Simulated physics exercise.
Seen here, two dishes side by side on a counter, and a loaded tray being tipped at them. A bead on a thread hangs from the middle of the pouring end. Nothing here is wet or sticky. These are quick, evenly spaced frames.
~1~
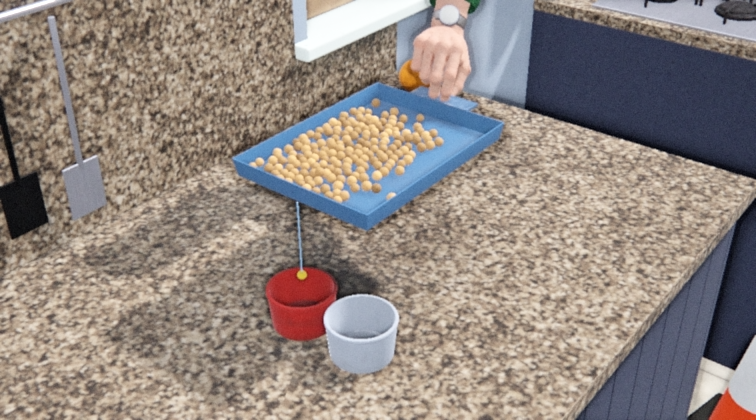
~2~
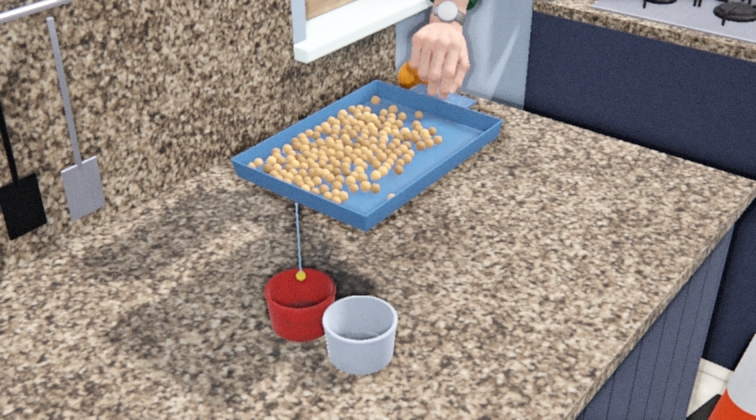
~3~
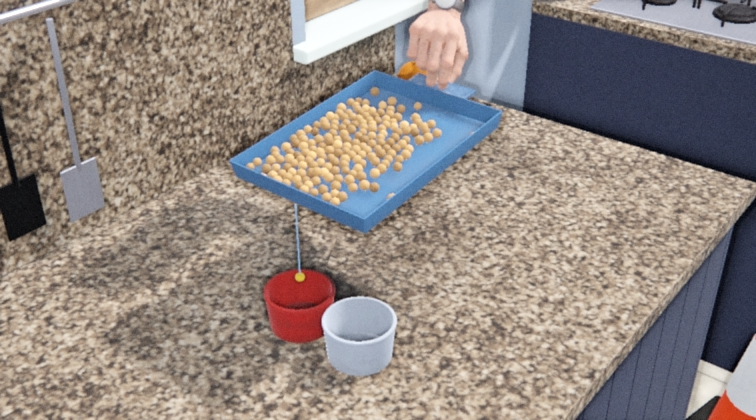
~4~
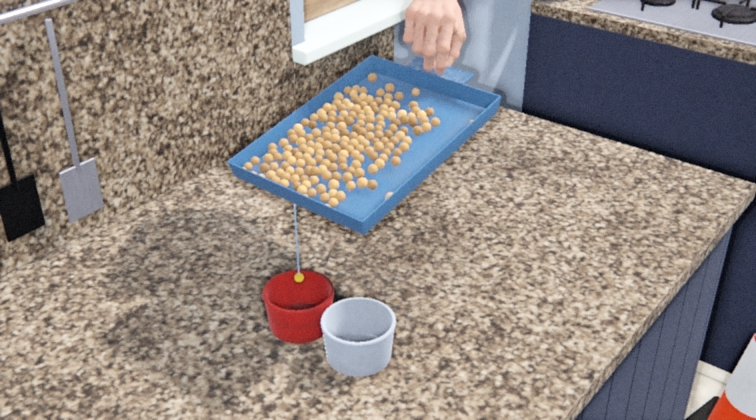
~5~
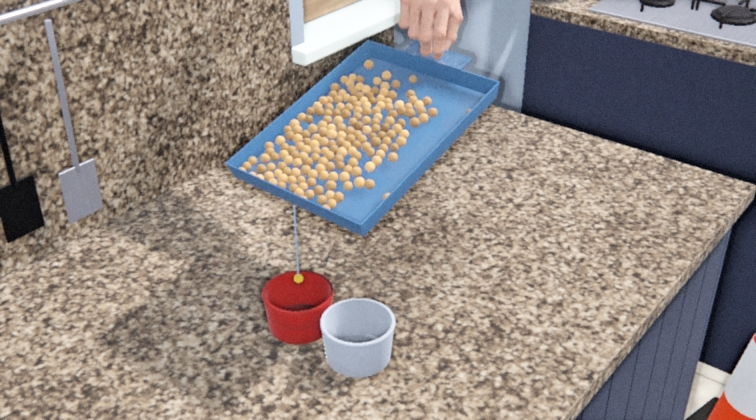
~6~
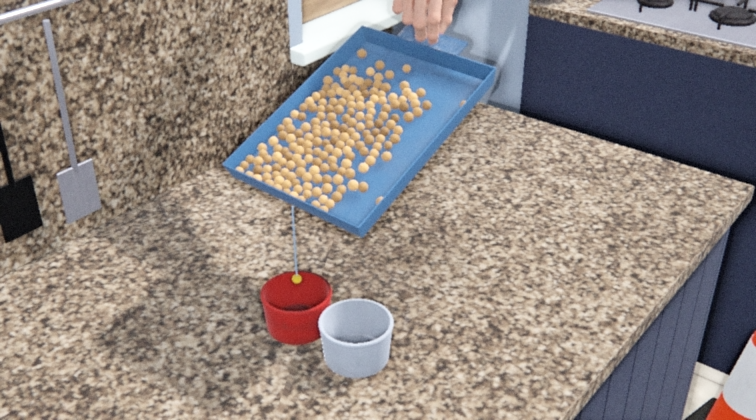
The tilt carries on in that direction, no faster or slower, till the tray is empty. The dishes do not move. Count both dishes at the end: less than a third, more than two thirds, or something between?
The two hold less than a third of the load.
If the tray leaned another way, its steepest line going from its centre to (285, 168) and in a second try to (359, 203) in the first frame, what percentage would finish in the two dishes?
About 0 and 70 per cent.
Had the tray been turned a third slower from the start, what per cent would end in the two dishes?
It comes to 0 per cent or so.
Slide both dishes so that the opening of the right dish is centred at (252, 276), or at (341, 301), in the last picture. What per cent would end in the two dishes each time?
Near 0 % and 0 %.
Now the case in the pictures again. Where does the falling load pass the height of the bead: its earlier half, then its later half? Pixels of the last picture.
Around (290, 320) and then (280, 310).
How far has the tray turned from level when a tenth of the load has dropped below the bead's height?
Roughly 85°.
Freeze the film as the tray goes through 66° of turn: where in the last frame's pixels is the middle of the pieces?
Close to (304, 181).
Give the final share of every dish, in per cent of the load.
Left dish near 0 in a hundred; right dish near 10.
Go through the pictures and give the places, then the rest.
In the first picture, corners of the pouring end near (237, 158) and (367, 212), level; middle of the load near (349, 151), round wooden beads; left dish near (279, 318); right dish near (339, 350); bead on its thread near (302, 275).
In the second picture, corners of the pouring end near (236, 159) and (365, 213), level; middle of the load near (348, 150).
In the third picture, corners of the pouring end near (234, 160) and (364, 216), tipped barely, level across its low end; middle of the load near (347, 147).
In the fourth picture, corners of the pouring end near (232, 161) and (362, 218), tipped a little, level across its low end; middle of the load near (345, 141).
In the fifth picture, corners of the pouring end near (230, 162) and (360, 221), tipped clearly, level across its low end; middle of the load near (341, 136).
In the sixth picture, corners of the pouring end near (227, 163) and (358, 224), tipped clearly, level across its low end; middle of the load near (335, 134), all but a few on the move; left dish near (274, 322); right dish near (334, 354).
Shortly afterwards, tray tipped steeply; all but a few on the tray; only a few in the air.
Next, tray tipped past a quarter turn; a little on the tray; a little in the right dish; near two thirds outside both; near a quarter in the air.
Some moments later, tray tipped past a quarter turn; a little in the right dish; all but a few outside both.
In the end, tray tipped past a quarter turn; a little in the right dish; none at all in the left dish; all but a few outside both.
